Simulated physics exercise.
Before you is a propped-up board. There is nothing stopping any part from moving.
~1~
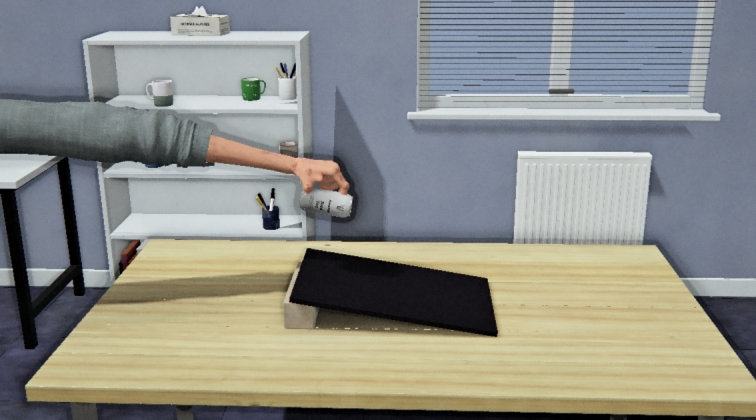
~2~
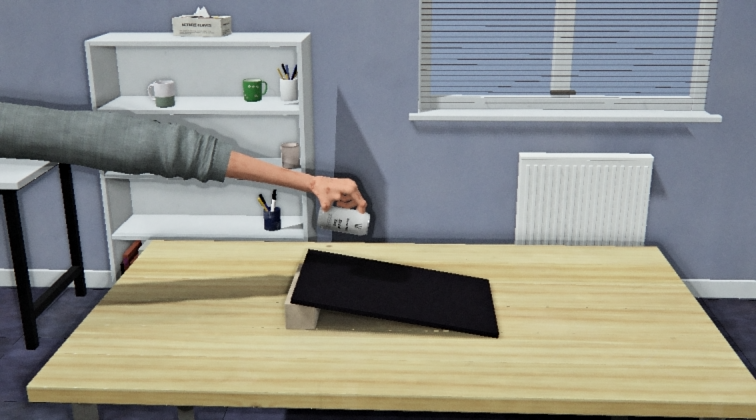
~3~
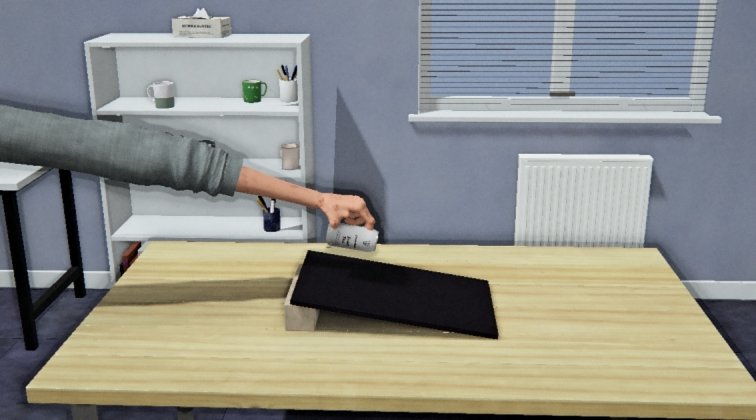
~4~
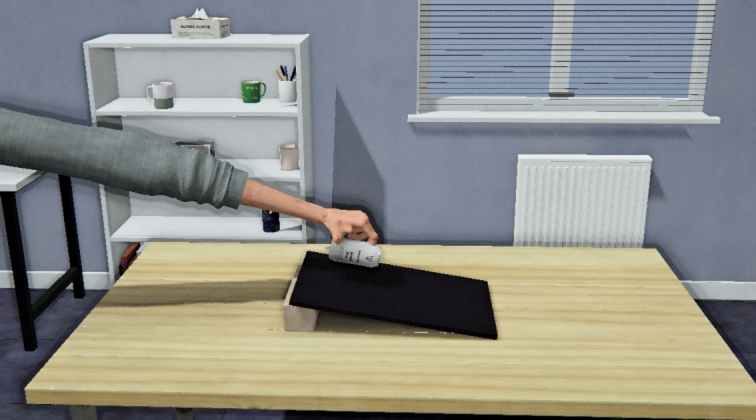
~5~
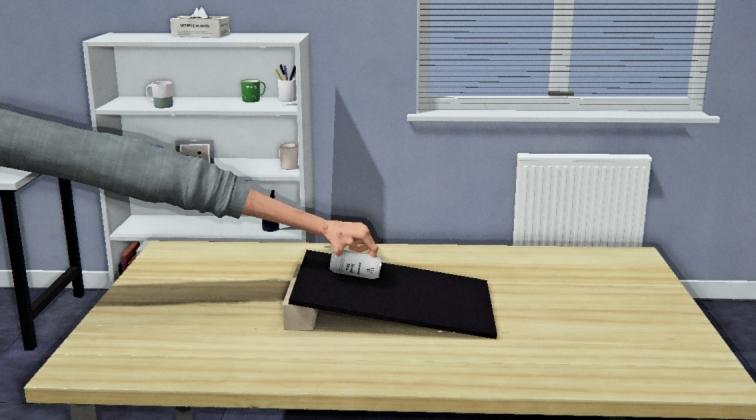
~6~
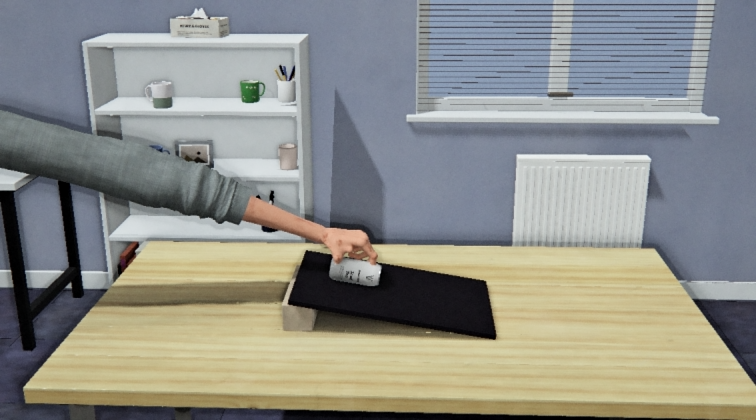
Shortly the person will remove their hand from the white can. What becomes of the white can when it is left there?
It stays where it is.
Then, 0.30 s past the last view, nothing moves.
Then, 0.70 s past the last view, white can resting near (355, 272).
Finally, it is still in place. Final places as the last picture's camera would see them, white can near (355, 272). The white can stays where it is put.
